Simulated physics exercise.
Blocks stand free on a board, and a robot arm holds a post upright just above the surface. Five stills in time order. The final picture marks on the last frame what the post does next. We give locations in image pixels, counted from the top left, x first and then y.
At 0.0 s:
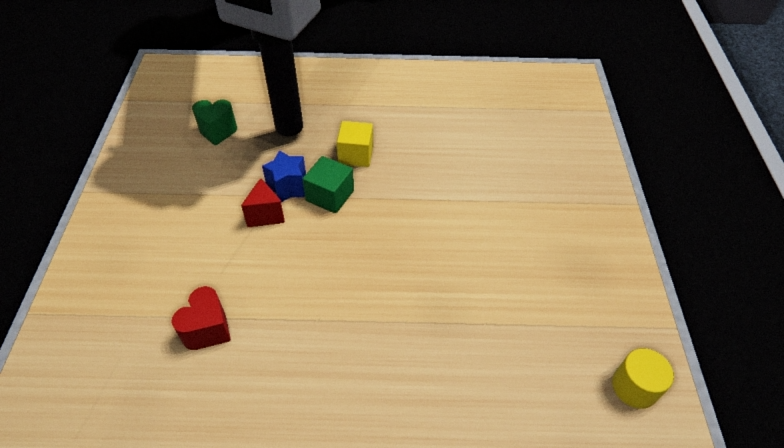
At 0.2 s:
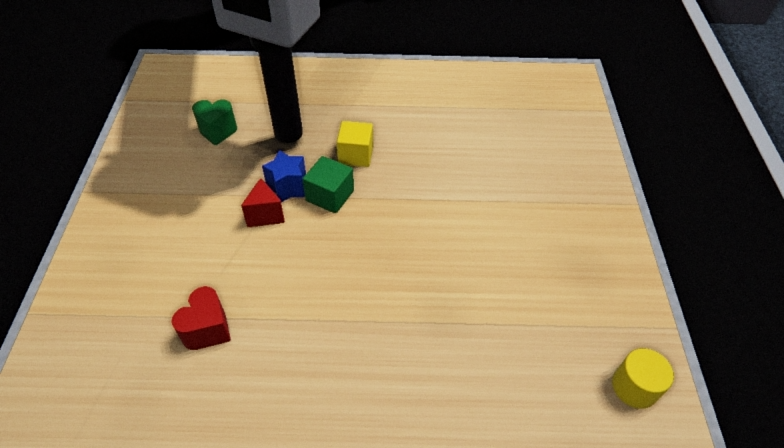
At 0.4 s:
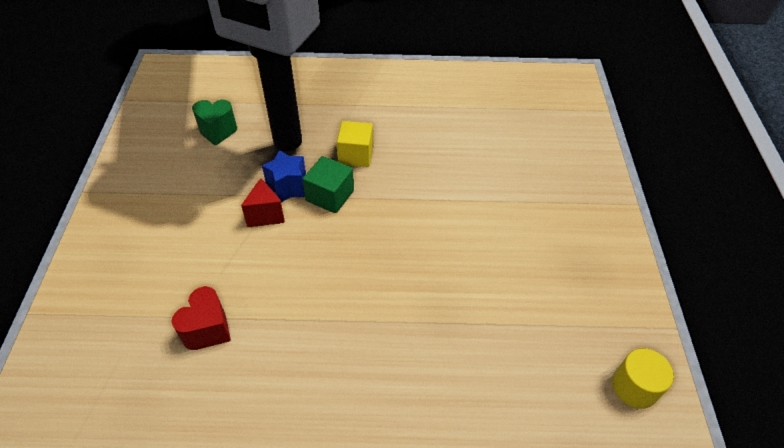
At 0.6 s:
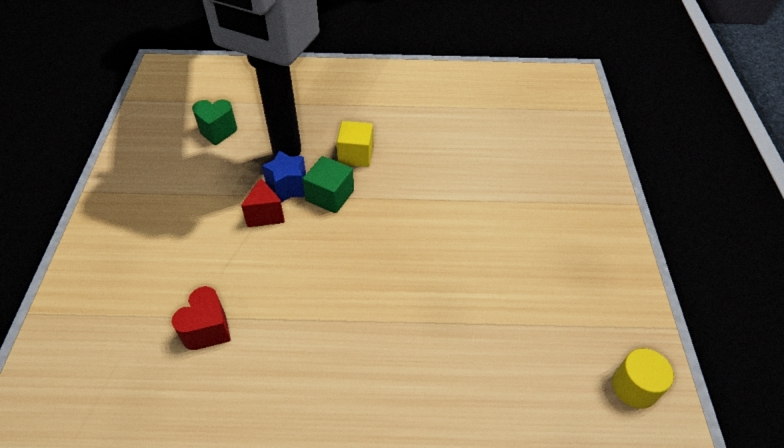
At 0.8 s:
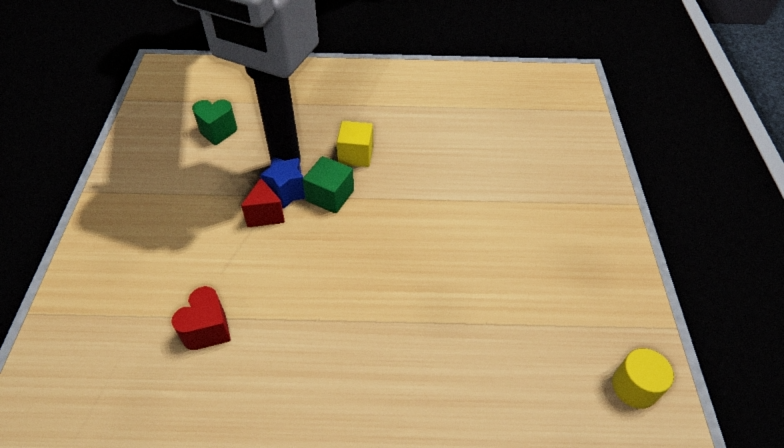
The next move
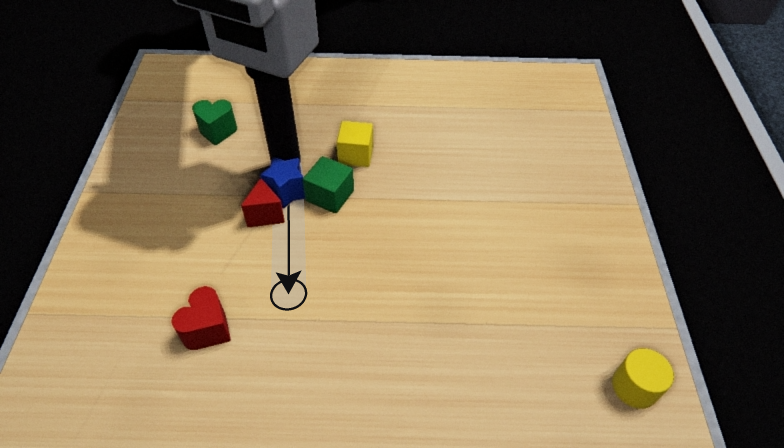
A robot arm slowly moved its black post toward the front of a wooden board and nudged a blue star slightly, between a red triangle and a green block, while the other blocks stayed still.
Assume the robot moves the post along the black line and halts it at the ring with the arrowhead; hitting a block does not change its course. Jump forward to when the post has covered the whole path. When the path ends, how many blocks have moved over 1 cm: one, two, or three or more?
This push will displace two blocks.
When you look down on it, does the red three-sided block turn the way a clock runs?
Yes
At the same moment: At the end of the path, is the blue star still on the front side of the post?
In short: Yes.
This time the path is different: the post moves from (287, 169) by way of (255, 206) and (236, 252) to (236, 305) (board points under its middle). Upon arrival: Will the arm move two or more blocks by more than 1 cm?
The answer is yes.
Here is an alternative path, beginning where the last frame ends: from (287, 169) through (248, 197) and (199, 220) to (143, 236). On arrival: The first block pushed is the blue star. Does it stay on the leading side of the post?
Left aside or behind.
Path on the board, from (287, 169) directly to (289, 294).
On the path given first. One third of the way, post (287, 199); red three-sided block (245, 221); blue star (280, 209).
Two thirds of the way, post (287, 241); red three-sided block (240, 225), turned 20° clockwise; blue star (279, 255).
At the end, post (287, 288); red three-sided block (240, 225), turned 20° clockwise; blue star (277, 305); green square block in place.
